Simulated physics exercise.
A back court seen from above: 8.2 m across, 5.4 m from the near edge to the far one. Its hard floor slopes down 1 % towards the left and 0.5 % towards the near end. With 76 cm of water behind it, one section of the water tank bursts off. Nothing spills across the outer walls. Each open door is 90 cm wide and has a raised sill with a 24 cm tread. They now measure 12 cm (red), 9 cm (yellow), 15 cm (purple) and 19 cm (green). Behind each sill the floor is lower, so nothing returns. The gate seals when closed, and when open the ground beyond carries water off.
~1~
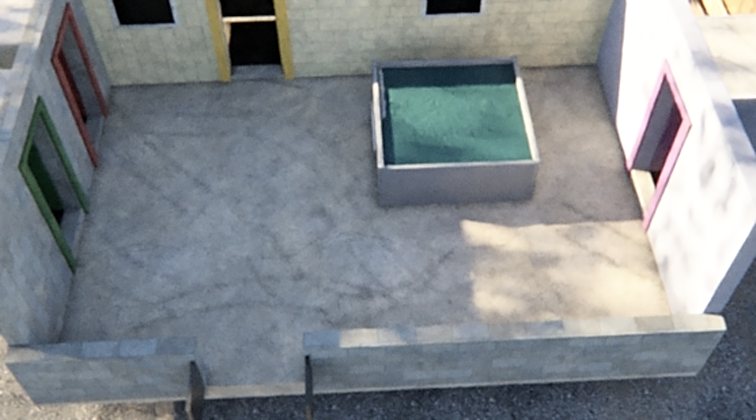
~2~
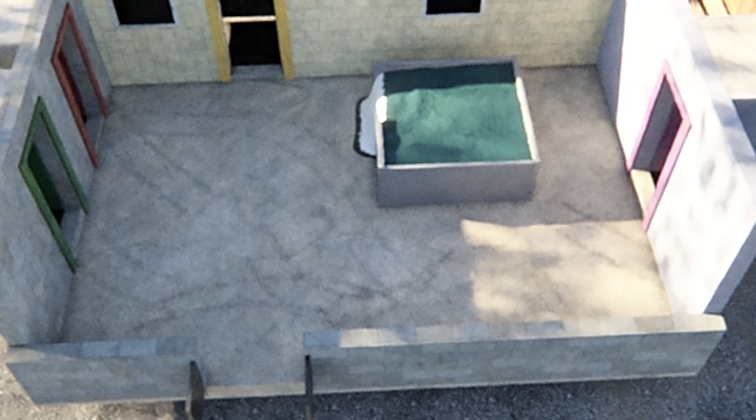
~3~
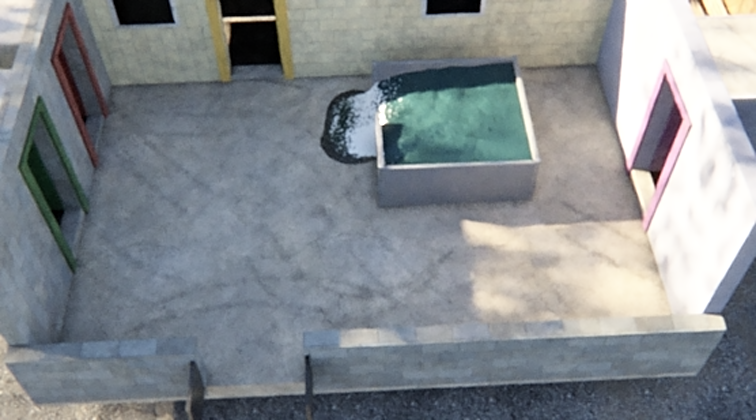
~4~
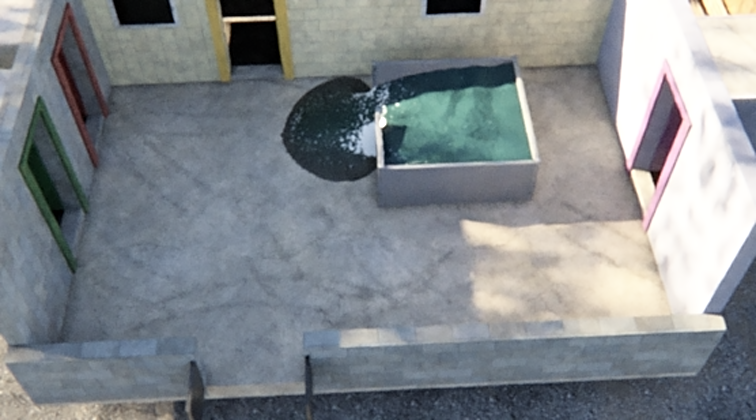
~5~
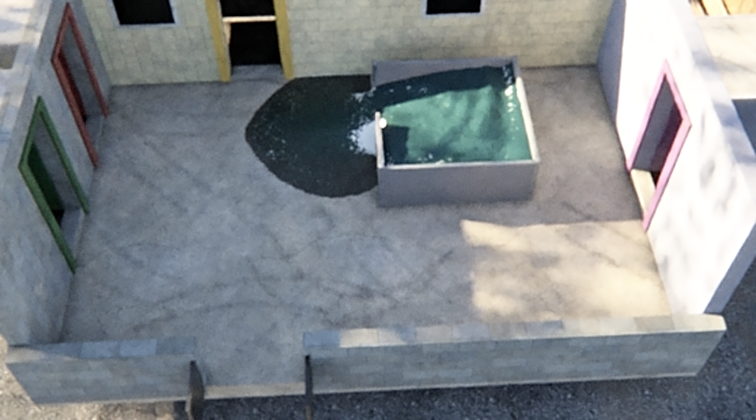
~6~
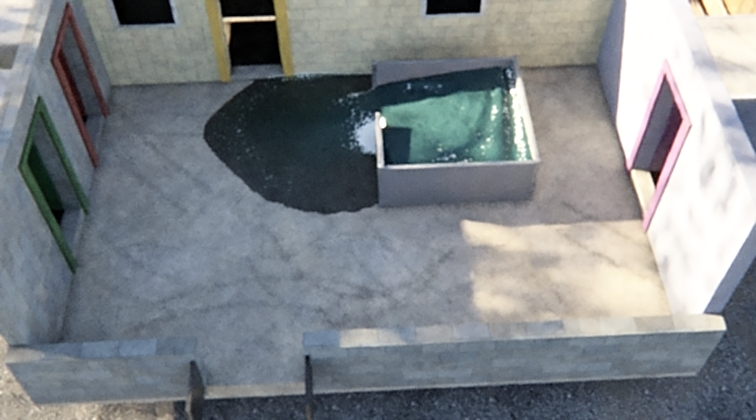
A raised tank of green water stood in a walled courtyard until its left side opened, and water gushed out in white froth, spreading leftward across the dry floor in a widening dark pool.
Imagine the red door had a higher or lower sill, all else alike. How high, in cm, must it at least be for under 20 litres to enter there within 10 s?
Close to 31 cm is just enough.
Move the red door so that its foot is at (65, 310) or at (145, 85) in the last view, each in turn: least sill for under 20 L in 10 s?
About 20 and 31 cm.
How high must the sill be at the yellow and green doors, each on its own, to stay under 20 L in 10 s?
Roughly 16 cm at yellow and 14.0 cm at green.
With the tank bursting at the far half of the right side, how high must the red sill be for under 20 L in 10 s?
Then roughly 11.5 cm.
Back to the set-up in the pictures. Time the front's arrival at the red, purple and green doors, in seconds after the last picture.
Arrival: Red 0.5 s, purple 8.5 s, green 1.1 s.
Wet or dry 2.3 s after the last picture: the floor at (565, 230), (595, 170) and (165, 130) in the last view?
In turn: Dry, dry, flooded.
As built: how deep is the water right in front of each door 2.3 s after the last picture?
In cm: Red 34, yellow 14, purple 0, green 19.
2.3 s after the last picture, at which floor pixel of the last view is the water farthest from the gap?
Near (53, 377).
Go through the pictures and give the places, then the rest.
In the first frame, still water, 76 cm deep, in the water tank at (451, 114); the red door at (83, 93) is dry.
In the second frame, water pours out at (378, 115) and has run 0.3 m, to (359, 148); about 9 cm deep outside, 76 cm at the back.
In the third frame, the gap is at (378, 116), the front 0.8 m out at (328, 146); the back of the water tank holds 76 cm.
In the fourth frame, the front is at (290, 142), 1.4 m from the gap at (378, 117); 2.3 m2 of floor is wet, 76 cm left at the back.
In the fifth frame, the front is at (252, 139), 2.0 m from the gap at (378, 117); 3.9 m2 of floor is wet, 73 cm left at the back.
In the sixth frame, the gap is at (378, 116), the front 2.7 m out at (211, 138); the back of the water tank holds 64 cm; 1.8 m in a straight line remain to the red door at (83, 93).
Then, 0.7 s after the last picture water covers 30 % of the floor, deepest (46 cm) near (372, 119); 17 cm at the red door, 1 litre in over its 12 cm sill.
Then, 2.3 s after the last picture water covers 40 % of the floor, deepest (38 cm) near (98, 157); 34 cm at the red door, 170 litres in over its 12 cm sill.
Then, 9.3 s after the last picture water covers 90 % of the floor, deepest (18 cm) near (53, 377); 11 cm at the red door, 440 litres in over its 12 cm sill.
At the red door as built, the water peaked near 35 cm, 2.1 s after the last picture.
With a sill of 25.5 cm, 56 litres would have come in within the 10 s; with 34 cm, 9 litres. So under 20 litres takes about 31 cm.
